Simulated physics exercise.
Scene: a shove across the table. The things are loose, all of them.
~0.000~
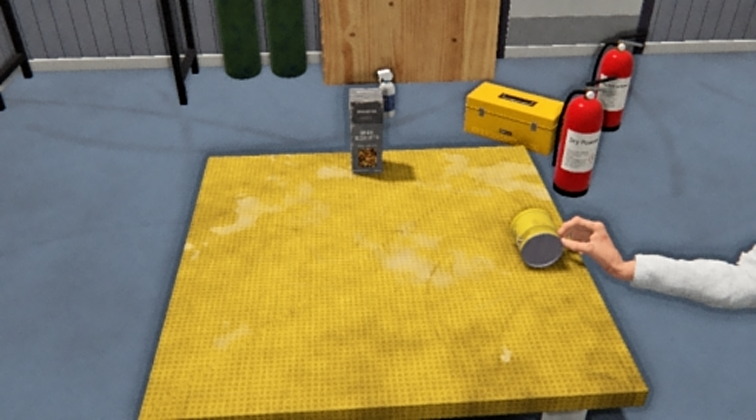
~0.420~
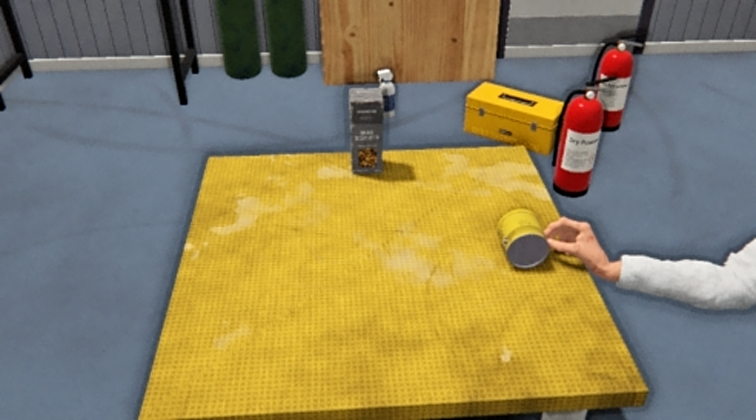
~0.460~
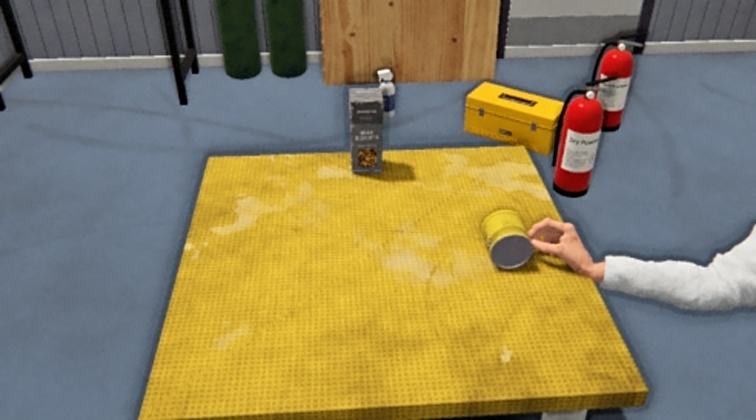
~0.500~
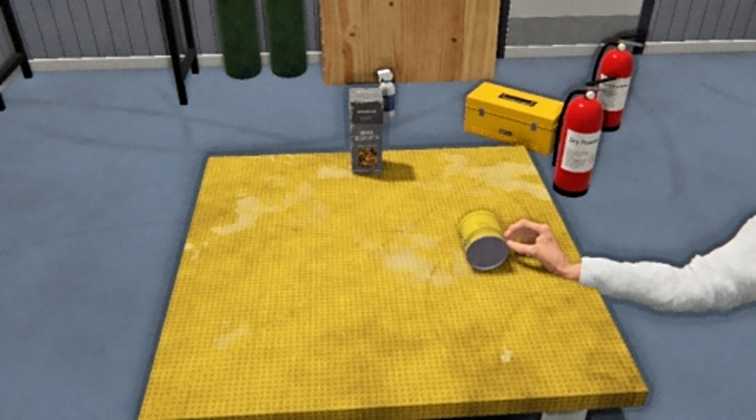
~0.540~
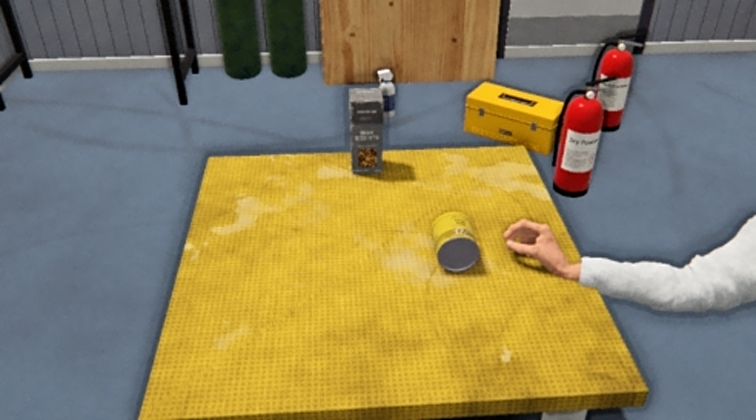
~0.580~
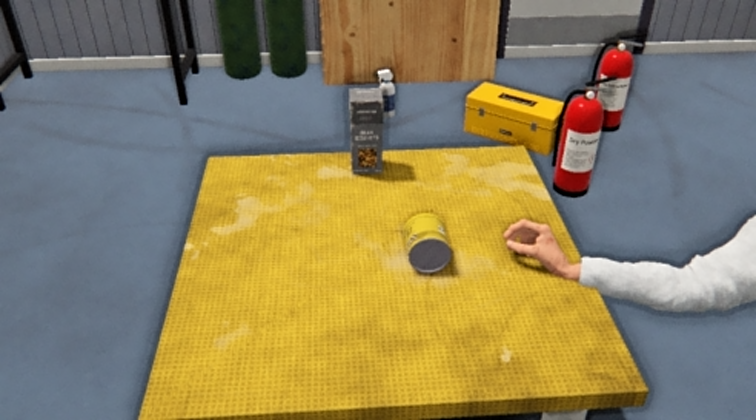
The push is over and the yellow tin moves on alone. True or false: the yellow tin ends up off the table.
True.
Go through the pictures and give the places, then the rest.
Under the hand; yellow tin (537, 238), in the first picture.
Under the hand; yellow tin (523, 239), in the second picture.
Under the hand; yellow tin (507, 239), in the third picture.
Yellow tin (483, 240), in the fourth picture.
Yellow tin (455, 242) rolled about its own width, in the fifth picture.
Yellow tin (427, 243) rolled about its own width, in the sixth picture.
After 0.88 s, yellow tin rolled well along near (219, 253).
After 1.18 s, yellow tin now off the table.
By the end (1.5 s), off the table, yellow tin.
